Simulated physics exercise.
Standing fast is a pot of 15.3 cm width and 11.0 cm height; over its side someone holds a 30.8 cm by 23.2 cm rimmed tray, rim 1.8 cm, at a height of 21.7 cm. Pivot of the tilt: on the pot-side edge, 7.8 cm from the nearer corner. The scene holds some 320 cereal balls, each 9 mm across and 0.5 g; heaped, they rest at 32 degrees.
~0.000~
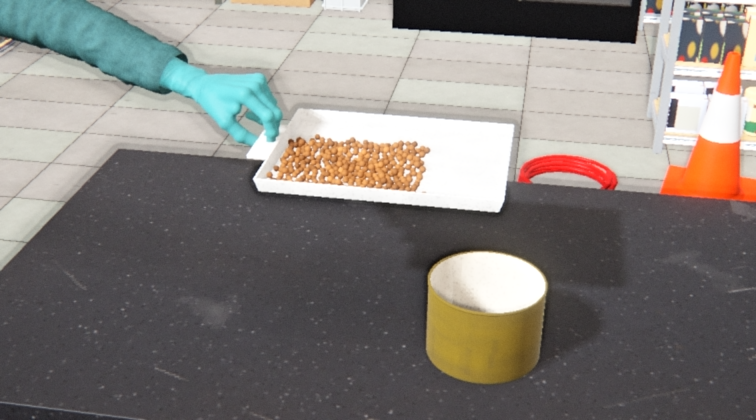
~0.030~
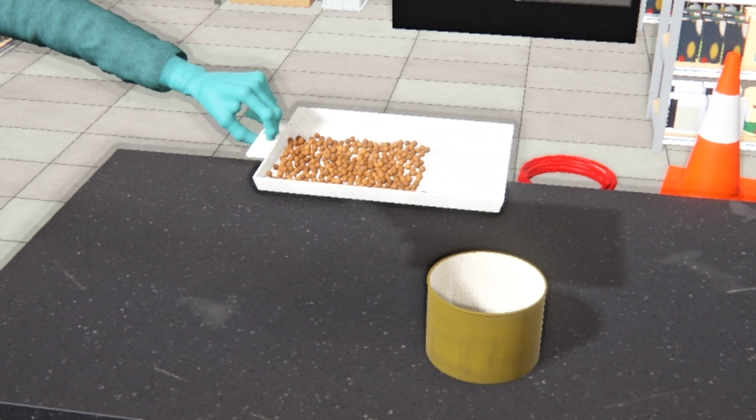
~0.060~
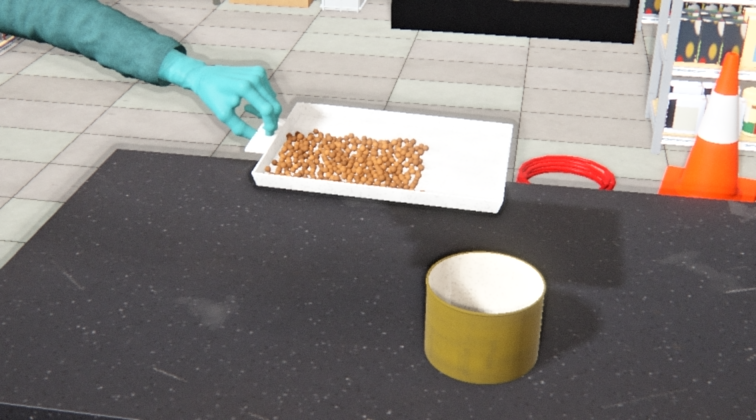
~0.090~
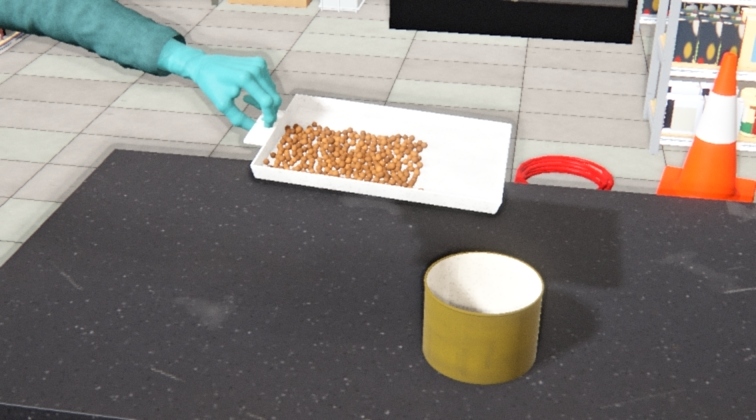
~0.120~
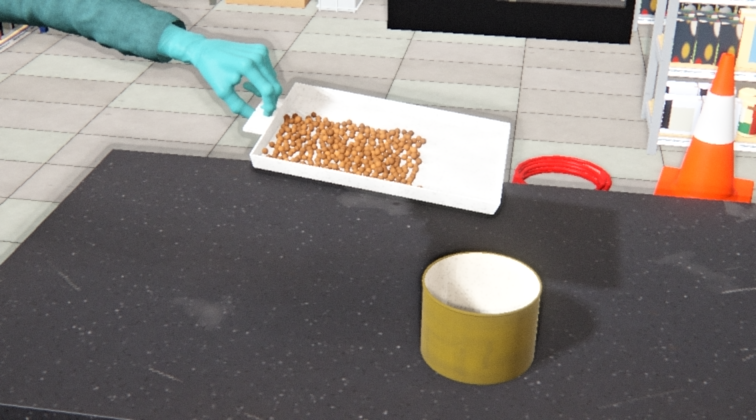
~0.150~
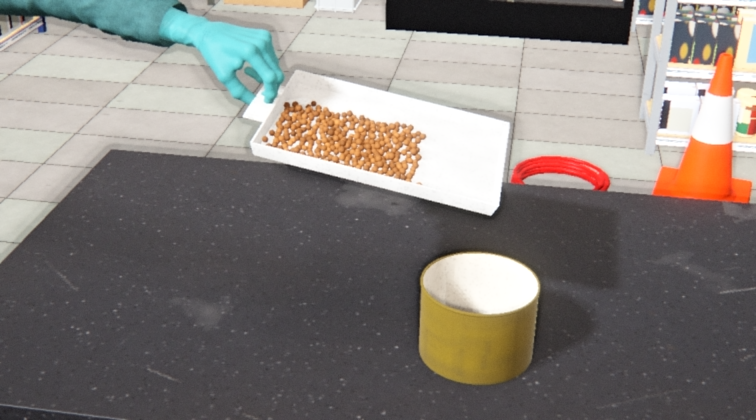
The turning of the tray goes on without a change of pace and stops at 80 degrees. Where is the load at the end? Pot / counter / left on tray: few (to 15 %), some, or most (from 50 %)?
Pot = some, counter = most, left on the tray = few.
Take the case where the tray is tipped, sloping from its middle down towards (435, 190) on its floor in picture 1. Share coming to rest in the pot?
Estimate: Some 85 per cent.
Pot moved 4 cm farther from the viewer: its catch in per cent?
My estimate: Some 25 per cent.
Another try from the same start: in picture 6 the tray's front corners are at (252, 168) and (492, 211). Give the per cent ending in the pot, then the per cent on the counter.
That works out as pot 70 and counter 20.
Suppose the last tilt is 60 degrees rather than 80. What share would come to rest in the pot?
I'd put it at close to 10 per cent.
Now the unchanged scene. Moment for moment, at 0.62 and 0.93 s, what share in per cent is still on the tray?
95 then 20.
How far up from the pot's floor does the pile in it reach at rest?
1.5 cm.
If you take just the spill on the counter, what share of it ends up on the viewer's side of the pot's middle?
Estimate: Close to 40 per cent of the pieces.
After 0.43 s, tilt 45 degrees; the tray holds 100 %, the pot 0 %.
After 0.62 s, tilt 68 degrees; the tray holds 95 %, the pot 0 %.
After 0.93 s, tilt 80 degrees; the tray holds 20 %, the pot 15 %.
At rest (2.0 s), pot 25 %, counter 70 %, tray 5 %.
